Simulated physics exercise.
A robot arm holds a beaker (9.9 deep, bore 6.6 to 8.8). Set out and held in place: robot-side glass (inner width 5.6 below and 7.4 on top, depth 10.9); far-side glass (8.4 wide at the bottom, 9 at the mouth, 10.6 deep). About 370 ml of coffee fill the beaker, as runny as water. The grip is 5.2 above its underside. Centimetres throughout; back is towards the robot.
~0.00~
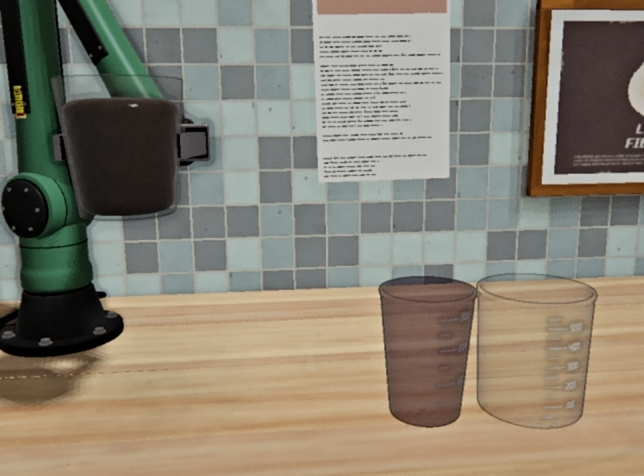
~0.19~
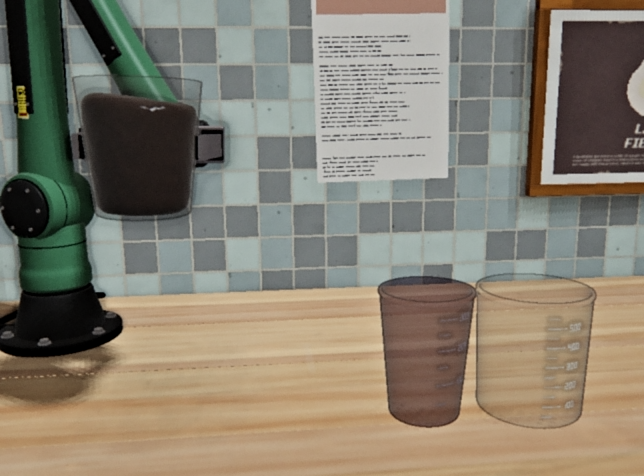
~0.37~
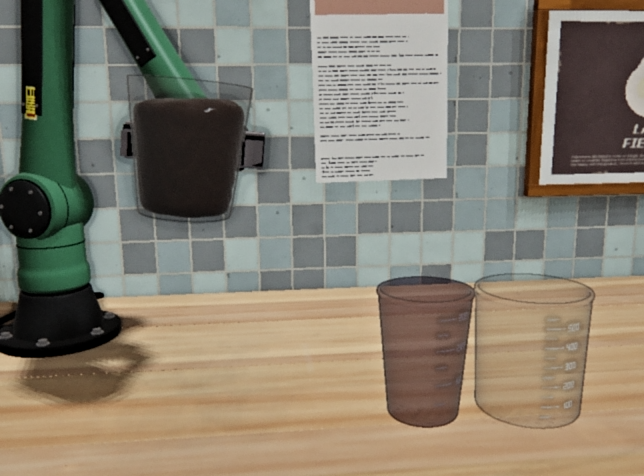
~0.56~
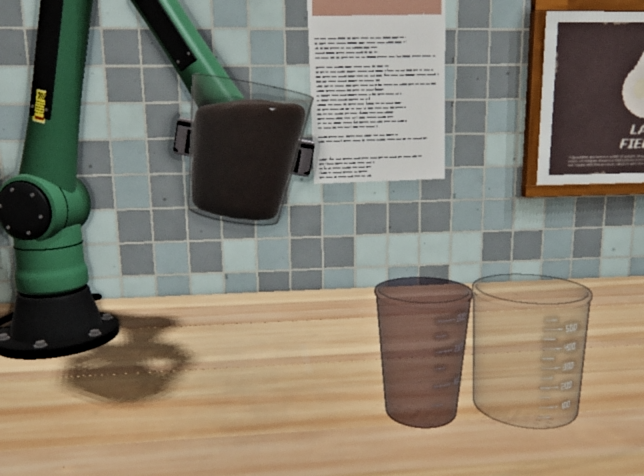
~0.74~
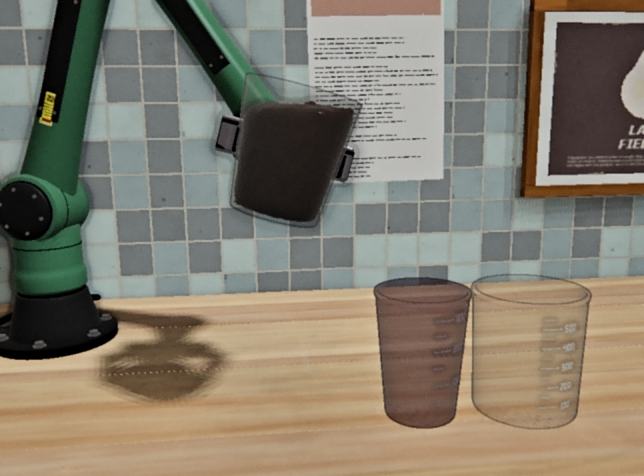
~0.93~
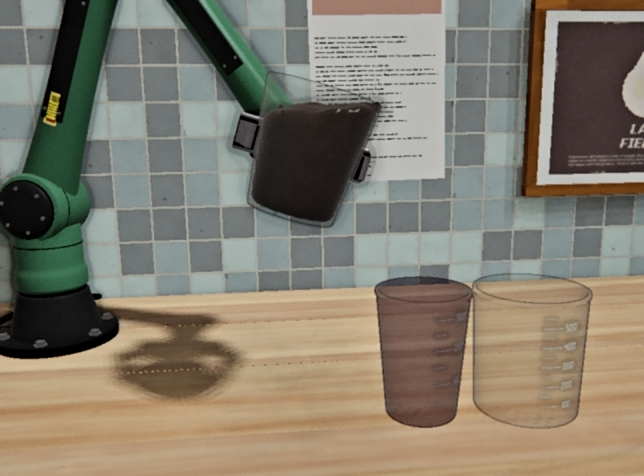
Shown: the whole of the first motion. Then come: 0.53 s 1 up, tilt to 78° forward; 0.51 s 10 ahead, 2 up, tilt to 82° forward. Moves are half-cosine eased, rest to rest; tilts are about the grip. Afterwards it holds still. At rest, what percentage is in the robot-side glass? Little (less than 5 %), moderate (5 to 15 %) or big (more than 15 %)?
A big share, more than 15 %, ends in the robot-side glass.
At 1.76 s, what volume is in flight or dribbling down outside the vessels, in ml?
About 30 ml.
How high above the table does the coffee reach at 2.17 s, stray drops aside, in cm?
Up to some 23 cm.
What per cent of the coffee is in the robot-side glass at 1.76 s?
Some 30 per cent.
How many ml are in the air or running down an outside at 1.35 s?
Some 50 ml.
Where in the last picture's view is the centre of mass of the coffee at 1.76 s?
Around (433, 271).
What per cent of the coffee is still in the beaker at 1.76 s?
Near 35 %.
By 1.35 s, tilted 71° forward, liquid up to 25 above the table; 305 ml in the beaker, 20 ml in the robot-side glass, 50 ml in the air or running down outside.
By 1.76 s, tilted 81° forward, liquid up to 67 above the table; 130 ml in the beaker, 105 ml in the robot-side glass, 55 ml in the far-side glass, 50 ml on the table or floor, 30 ml in the air or running down outside.
By 2.17 s, tilted 82° forward, liquid up to 46 above the table; 125 ml on the table or floor, 105 ml in the robot-side glass, 90 ml in the far-side glass, 25 ml in the beaker, 25 ml in the air or running down outside.
By 2.97 s, tilted 82° forward, liquid up to 22 above the table; 145 ml on the table or floor, 115 ml in the far-side glass, 105 ml in the robot-side glass, 10 ml in the beaker.
Final state, 145 ml on the table or floor, 115 ml in the far-side glass, 105 ml in the robot-side glass, 10 ml in the beaker. That is 28 % in the robot-side glass.
